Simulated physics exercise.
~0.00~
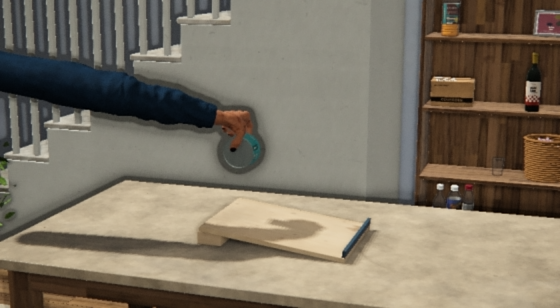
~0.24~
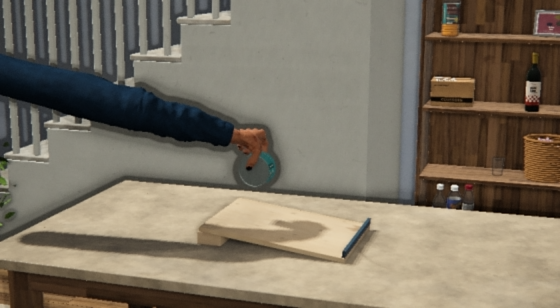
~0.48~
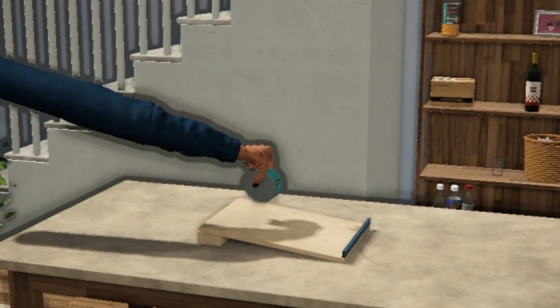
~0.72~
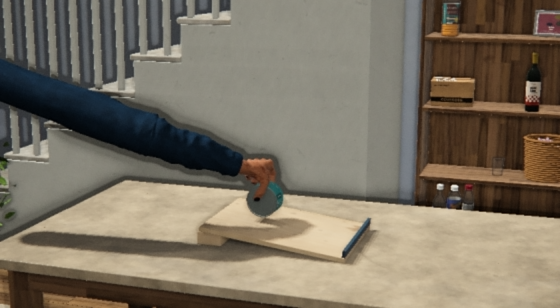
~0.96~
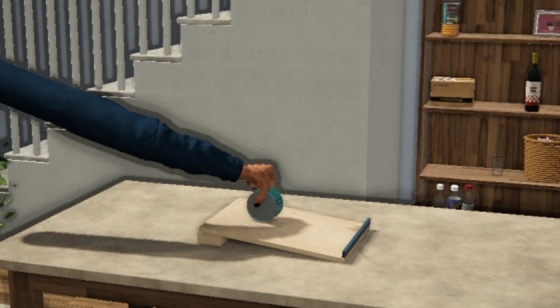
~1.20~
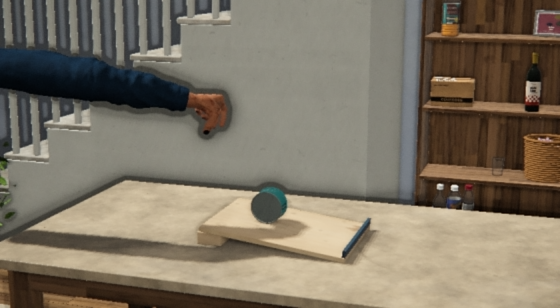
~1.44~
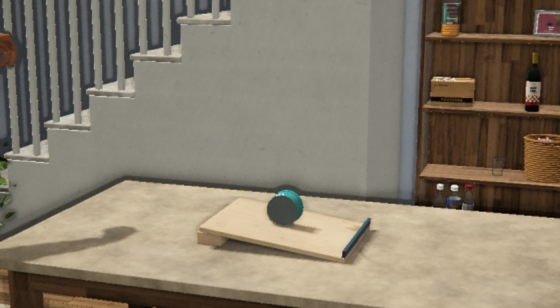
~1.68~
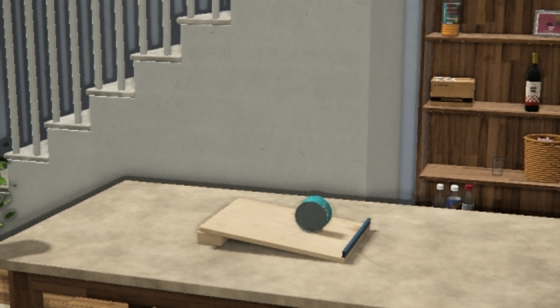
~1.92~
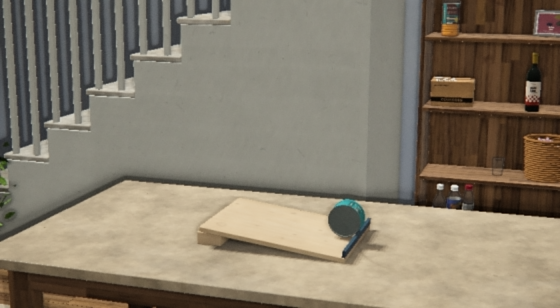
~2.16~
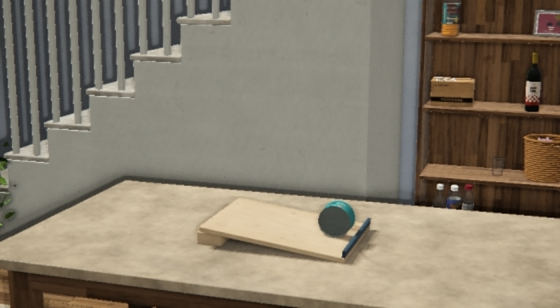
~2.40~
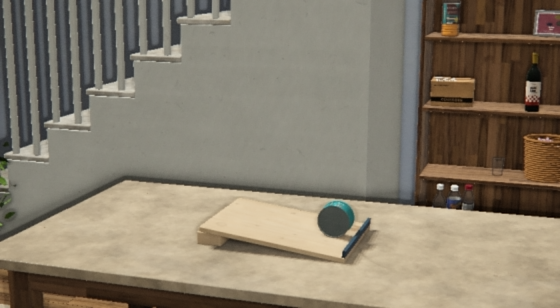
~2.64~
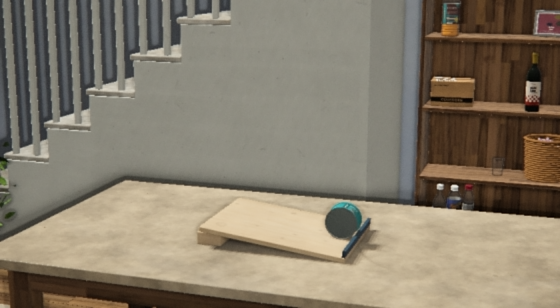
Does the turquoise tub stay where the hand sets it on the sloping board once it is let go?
No, it does not stay there. Once the hand draws away, the tub rolls down the board to the right, towards the low end.
